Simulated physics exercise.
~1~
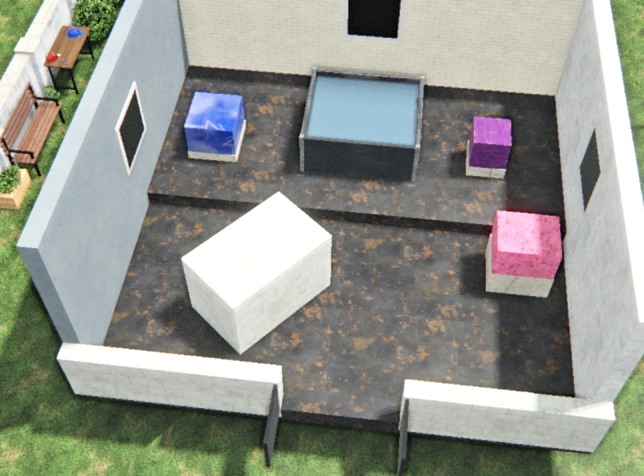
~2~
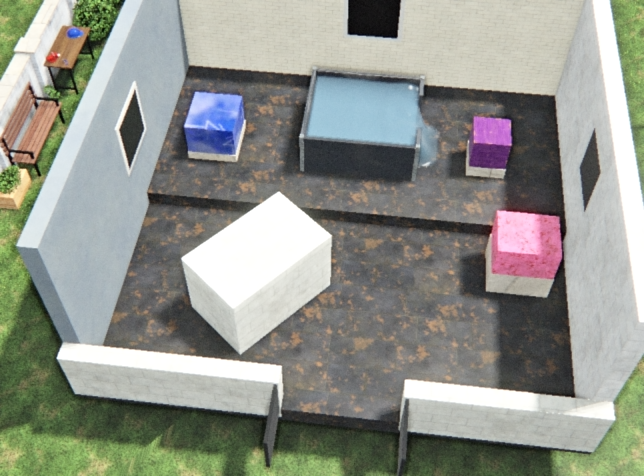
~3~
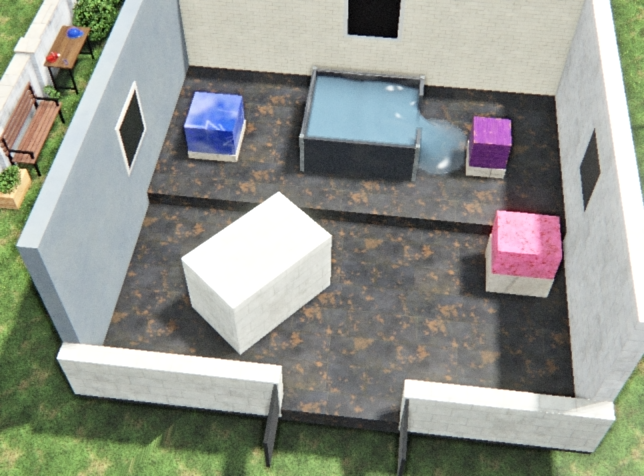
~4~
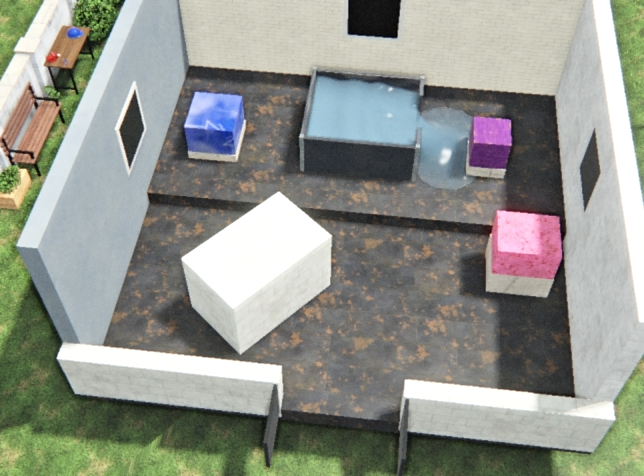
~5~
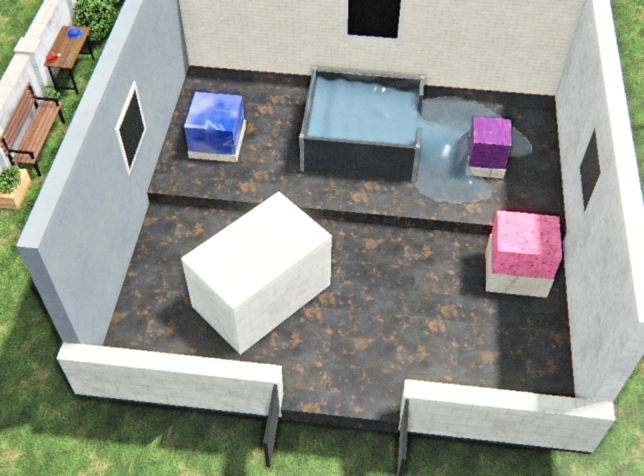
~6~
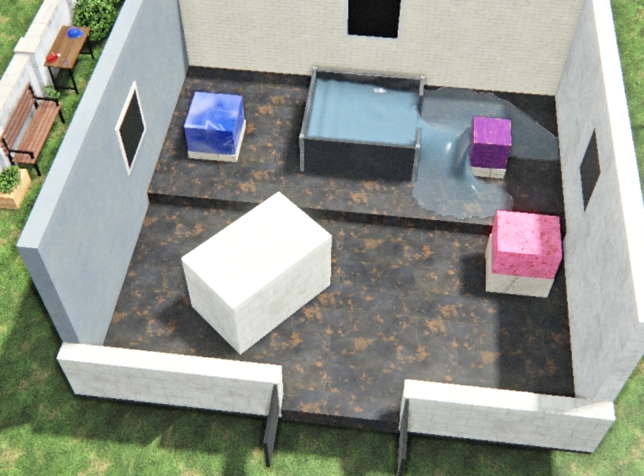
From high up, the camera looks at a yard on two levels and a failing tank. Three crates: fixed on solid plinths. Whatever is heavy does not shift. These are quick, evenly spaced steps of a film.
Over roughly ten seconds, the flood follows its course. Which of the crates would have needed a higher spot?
Result: Pink crate: Clear, blue crate: Clear, purple crate: Doused.
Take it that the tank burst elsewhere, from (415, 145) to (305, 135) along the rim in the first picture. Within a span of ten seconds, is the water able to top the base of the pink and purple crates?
The pink crate is not reached; the purple crate is not reached.
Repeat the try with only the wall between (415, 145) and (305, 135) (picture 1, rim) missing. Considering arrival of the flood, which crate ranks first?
Answer: The pink crate.
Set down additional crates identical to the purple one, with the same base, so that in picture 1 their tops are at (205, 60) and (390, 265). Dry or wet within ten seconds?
Crate one avoids the flood; crate two avoids the flood.
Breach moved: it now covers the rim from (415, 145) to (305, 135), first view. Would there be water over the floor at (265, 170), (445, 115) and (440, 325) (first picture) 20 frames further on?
In the order given, the spots are not soaked, not soaked and swamped.
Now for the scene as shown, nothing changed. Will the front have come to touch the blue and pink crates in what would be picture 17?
My reading: Blue crate not yet, pink crate already wet.
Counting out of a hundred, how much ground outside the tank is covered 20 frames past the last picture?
My estimate is roughly 50 percent.
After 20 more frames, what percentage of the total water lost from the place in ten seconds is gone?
It works out at roughly 5 per cent.
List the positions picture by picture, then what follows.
The first frame shows still water in the open tank at (364, 110).
In the second frame, water pours out at (416, 133) and has run to (426, 164).
In the third frame, the front is at (463, 154), out from the gap at (415, 135).
In the fourth frame, water pours out at (415, 135) and has run to a hidden place.
In the fifth frame, water pours out at (415, 135) and has run to (524, 144).
In the sixth frame, the front is at (557, 149), out from the gap at (415, 134).
A moment on, water covers 20 % of the floor; the pink crate water round its plinth, the blue crate not reached, the purple crate water round its plinth.
Next, water covers 35 % of the floor; the pink crate water round its plinth, the blue crate not reached, the purple crate water round its plinth.
Then, water covers 50 % of the floor; the pink crate water round its plinth, the blue crate not reached, the purple crate water round its plinth.
Later, water covers 65 % of the floor; the pink crate water round its plinth, the blue crate water round its plinth, the purple crate water round its plinth.
In the end, water covers 85 % of the floor; the pink crate stayed above the water, the blue crate stayed above the water, the purple crate was topped.
